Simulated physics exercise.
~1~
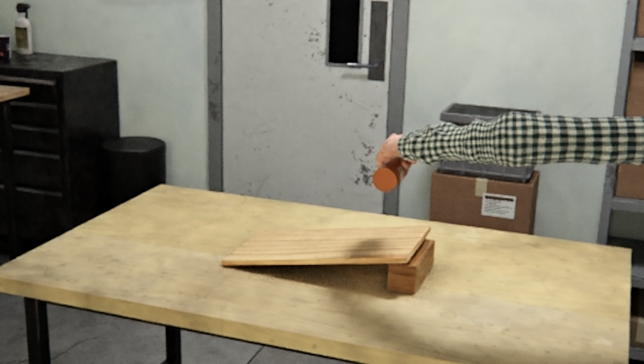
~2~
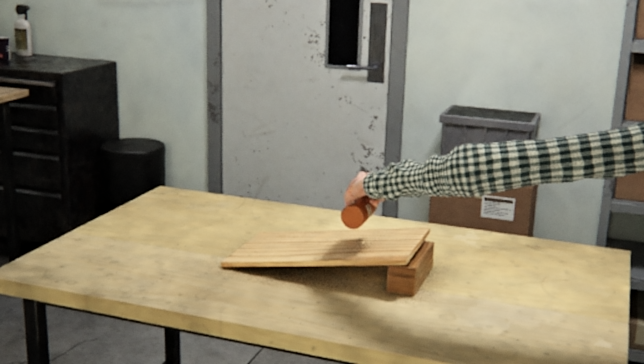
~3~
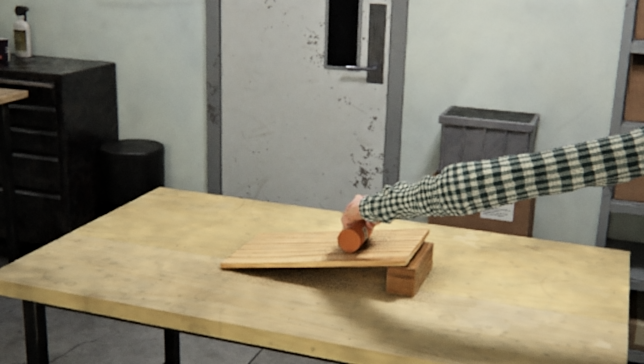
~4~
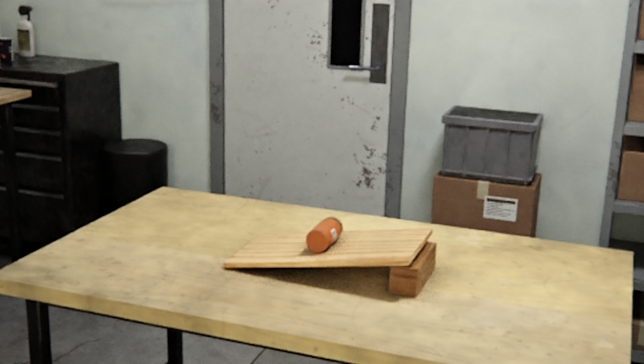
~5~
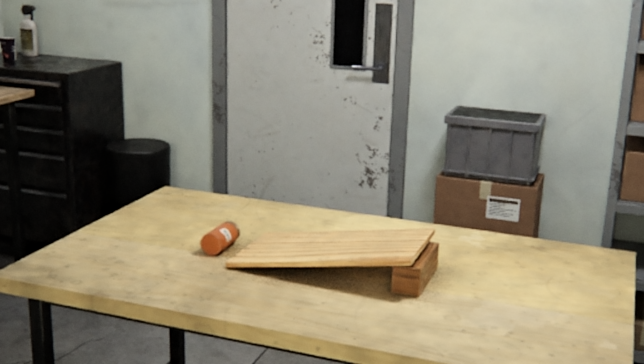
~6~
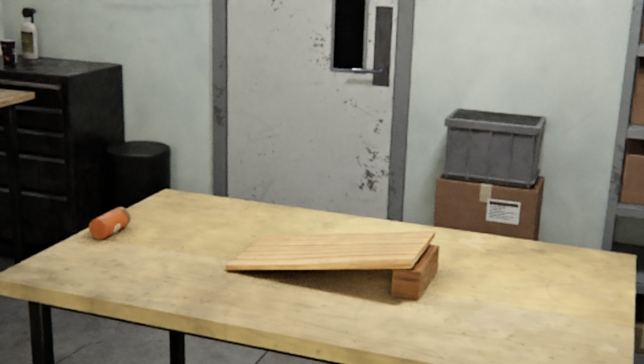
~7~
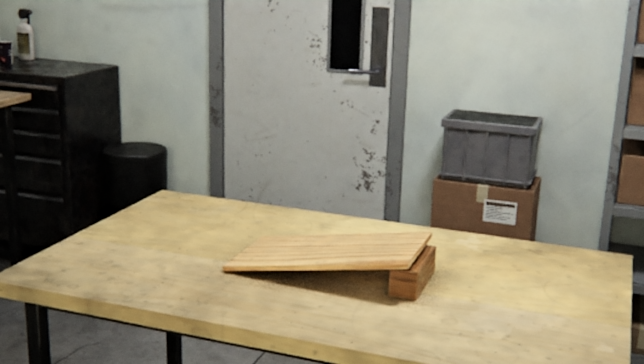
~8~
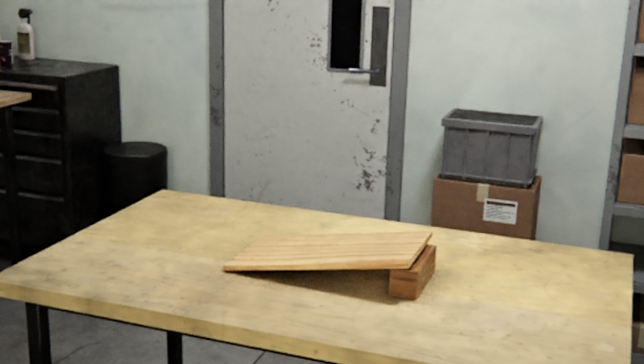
In a workshop with a scuffed grey door and dark drawers, a wooden board slopes down to the left on a pale table, its right end propped on a wooden block. An arm in a checked sleeve reaches in from the right, holding an orange jar on its side above the board. The hand moves left, lowers the jar onto the slope, then lets go and withdraws. The jar rolls down the board and onto the tabletop. It keeps rolling left toward the table's far edge and disappears from view, leaving the board still propped in place.
